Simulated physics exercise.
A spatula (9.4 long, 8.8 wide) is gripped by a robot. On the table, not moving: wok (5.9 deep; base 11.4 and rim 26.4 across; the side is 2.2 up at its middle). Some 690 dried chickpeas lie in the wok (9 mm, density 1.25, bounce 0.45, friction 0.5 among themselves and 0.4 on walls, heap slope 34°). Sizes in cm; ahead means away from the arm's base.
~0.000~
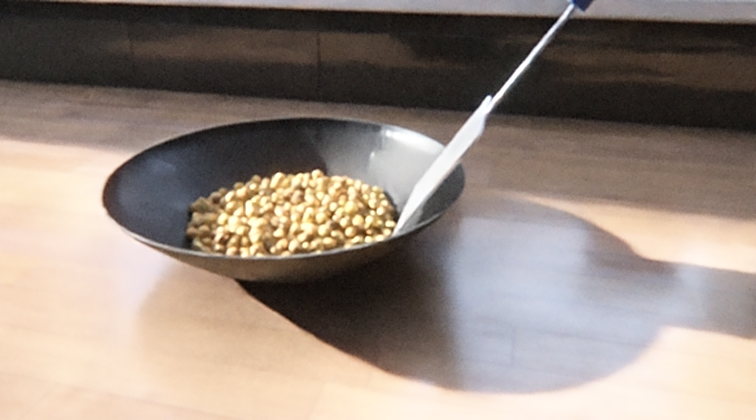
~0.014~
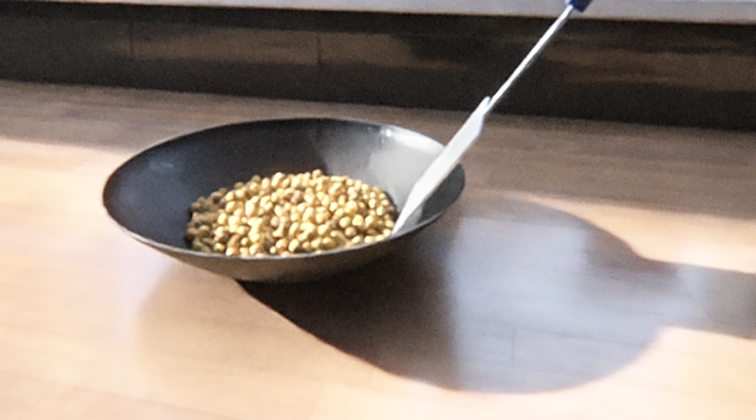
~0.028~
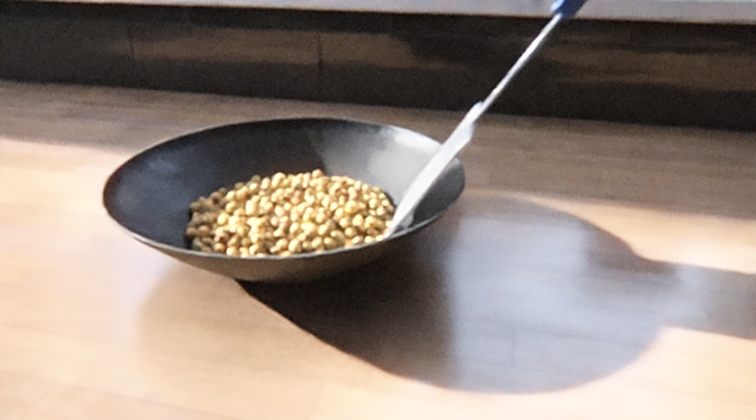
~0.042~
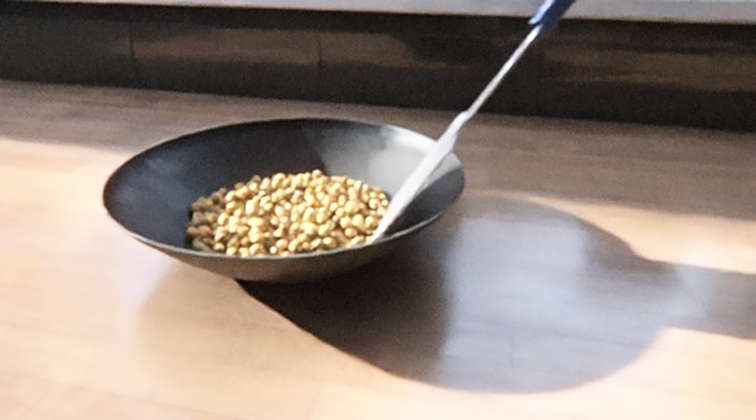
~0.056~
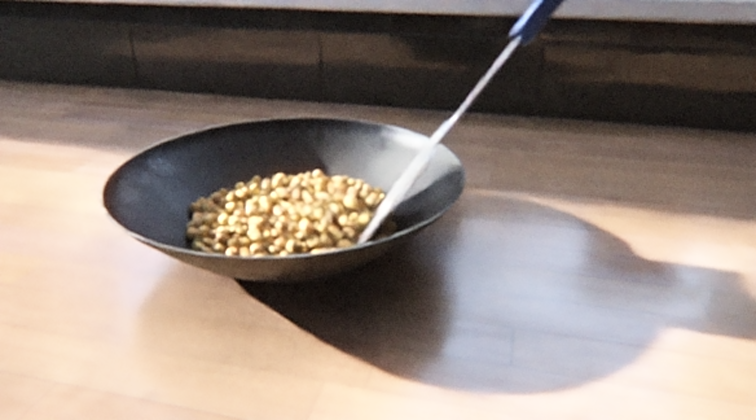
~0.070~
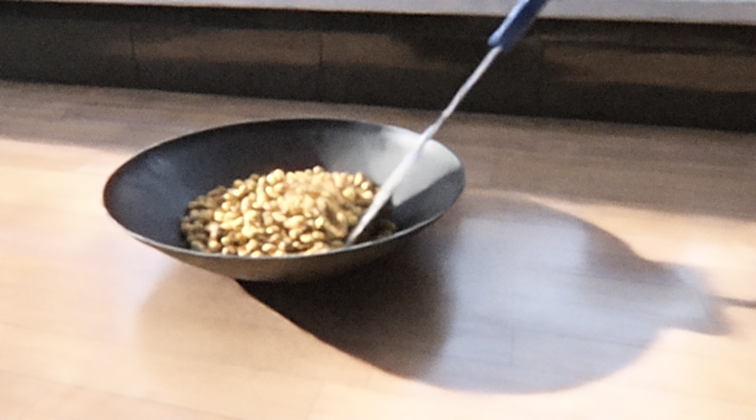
Dark wok of dried chickpeas sitting still on a sunlit wooden table while a blue-handled spatula slides left into the heap, nudging it slightly.
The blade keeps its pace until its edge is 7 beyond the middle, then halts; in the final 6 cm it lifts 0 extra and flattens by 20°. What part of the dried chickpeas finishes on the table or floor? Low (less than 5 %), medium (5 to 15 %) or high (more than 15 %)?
On the table or floor the share is medium, 5 to 15 %.
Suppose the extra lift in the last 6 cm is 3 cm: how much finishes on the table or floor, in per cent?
About 20 per cent.
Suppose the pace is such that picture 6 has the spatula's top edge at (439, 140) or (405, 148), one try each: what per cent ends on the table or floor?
Some 5 and 20 per cent.
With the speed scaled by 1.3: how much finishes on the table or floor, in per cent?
About 15 per cent.
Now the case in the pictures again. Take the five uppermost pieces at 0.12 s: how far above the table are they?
Some 7 cm.
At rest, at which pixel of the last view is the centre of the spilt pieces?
Near (89, 213).
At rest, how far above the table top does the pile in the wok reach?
Some 7.0 cm.
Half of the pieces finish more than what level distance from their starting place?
Some 6 cm.
By 0.12 s, sloping 56°, highest piece 8 above the table; 686 in the wok.
By 0.17 s, sloping 49°, highest piece 10 above the table; 686 in the wok.
By 0.39 s, sloping 36°, highest piece 7 above the table; 630 in the wok, 47 on the table or floor, 9 on the blade or in flight.
By 1.44 s, sloping 36°, highest piece 6 above the table; 630 in the wok, 56 on the table or floor.
Final count, 630 in the wok, 56 on the table or floor. That is 8 % on the table or floor.
